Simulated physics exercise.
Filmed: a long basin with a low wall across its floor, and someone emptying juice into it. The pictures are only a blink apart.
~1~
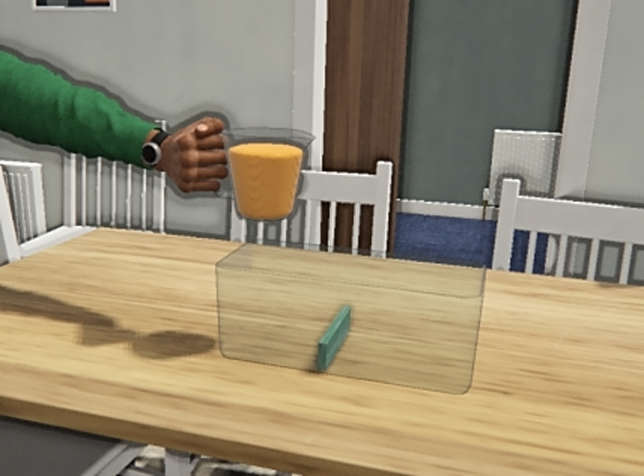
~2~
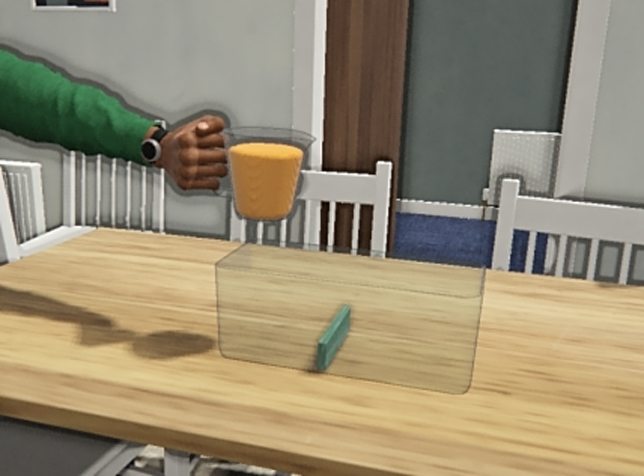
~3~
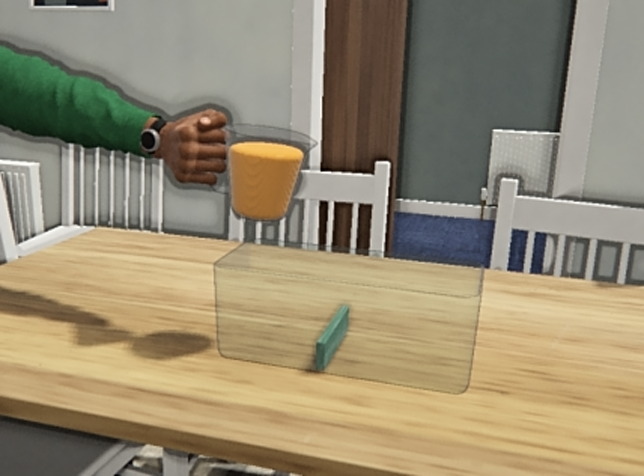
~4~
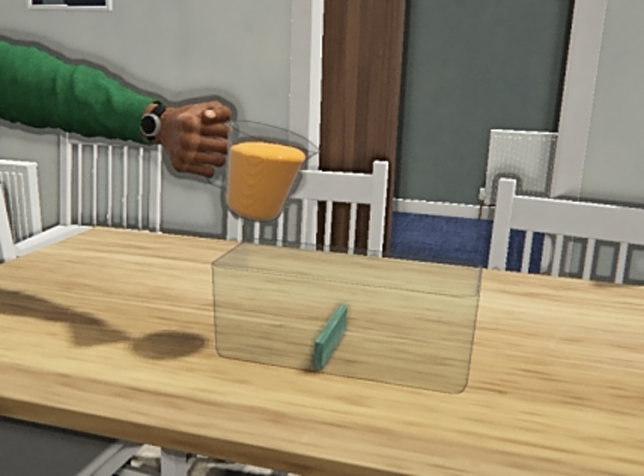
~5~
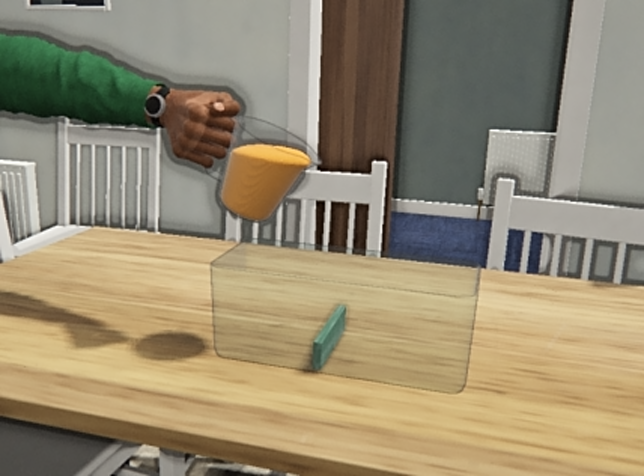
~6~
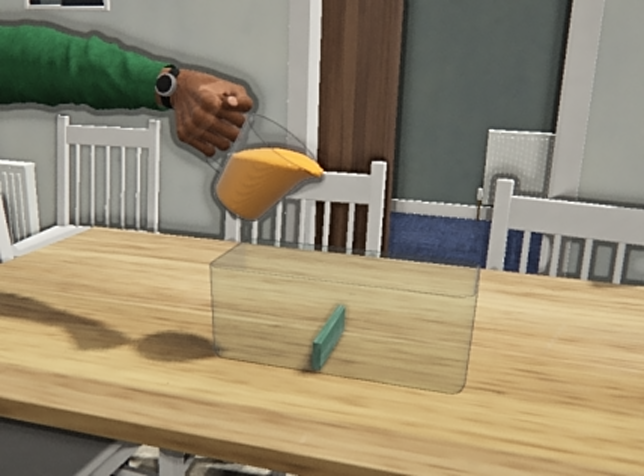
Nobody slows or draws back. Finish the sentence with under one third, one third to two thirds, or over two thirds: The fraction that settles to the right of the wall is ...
The fraction that settles to the right of the wall is one third to two thirds.
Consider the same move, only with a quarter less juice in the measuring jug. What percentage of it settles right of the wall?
Close to 40 per cent.
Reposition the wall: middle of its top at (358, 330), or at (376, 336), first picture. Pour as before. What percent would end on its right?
Roughly 25 per cent, and 10 per cent.
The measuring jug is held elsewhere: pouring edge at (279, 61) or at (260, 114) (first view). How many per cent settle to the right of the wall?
25 %, 10 %.
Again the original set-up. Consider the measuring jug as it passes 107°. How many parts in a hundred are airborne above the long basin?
Share: Approx. 20 %.
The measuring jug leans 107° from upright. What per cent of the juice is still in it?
It still holds around 35 per cent there.
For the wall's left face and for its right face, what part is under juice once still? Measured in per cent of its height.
I'd say close to 30 per cent on the left side and 30 on the right.
A moment on, the measuring jug is tipped right over and 37 per cent is still to pour, 8 is left of the wall and 33 right of it.
Next, the measuring jug is tipped right over and 1 per cent is still to pour, 43 is left of the wall and 52 right of it.
Then the measuring jug is tipped right over and 0 per cent is still to pour, 46 is left of the wall and 53 right of it.
Later the measuring jug is tipped right over and 0 per cent is still to pour, 46 is left of the wall and 53 right of it.
Finally, 46 per cent lies left of the wall, 53 right of it and 1 outside.
